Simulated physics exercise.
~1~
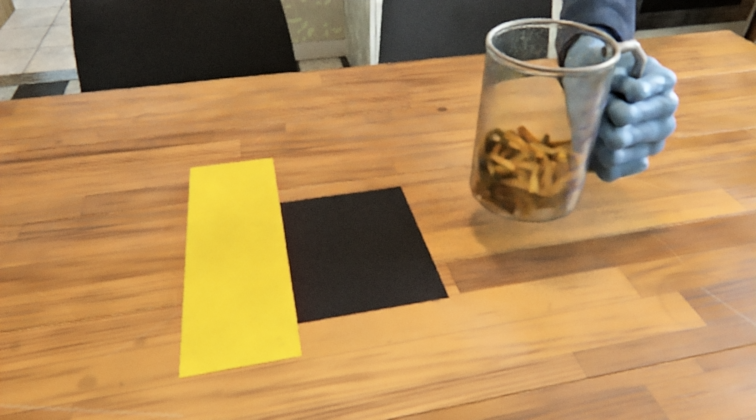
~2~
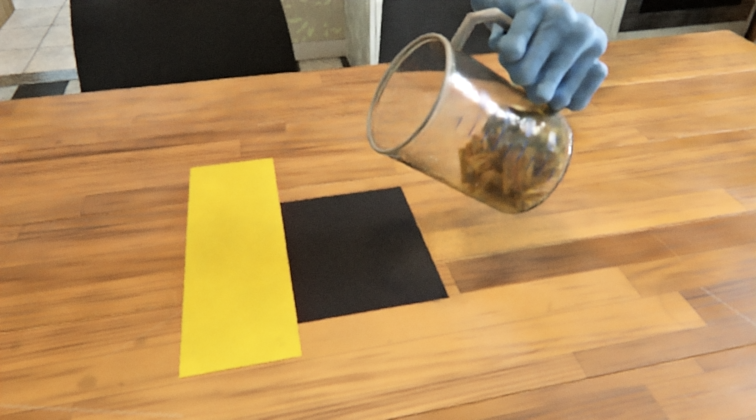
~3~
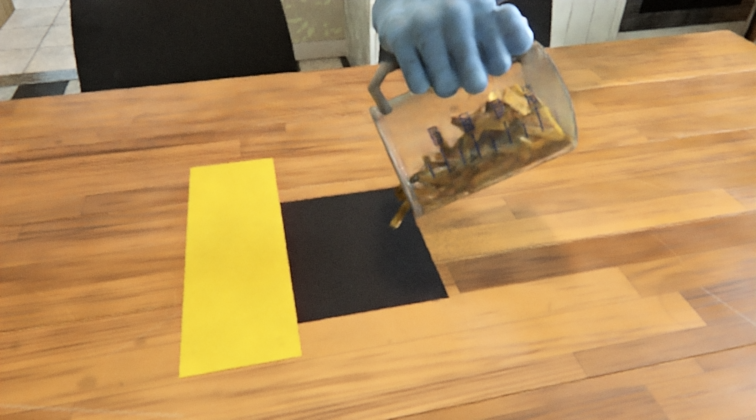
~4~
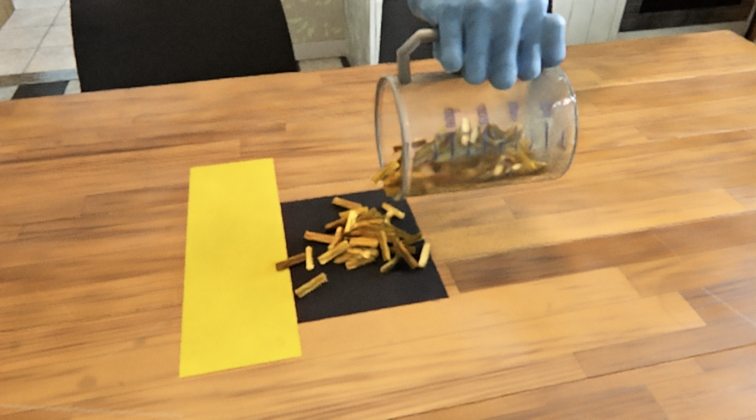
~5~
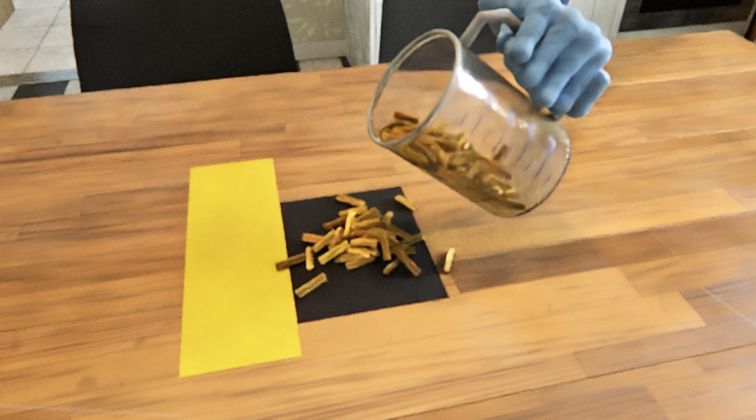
We see a blue-gloved hand lift a clear jug of short brownish pasta pieces above a wooden table and tip it leftward, spilling some onto a black mat beside a yellow one, then tilt it partway back, leaving a small pile while many pieces remain inside.
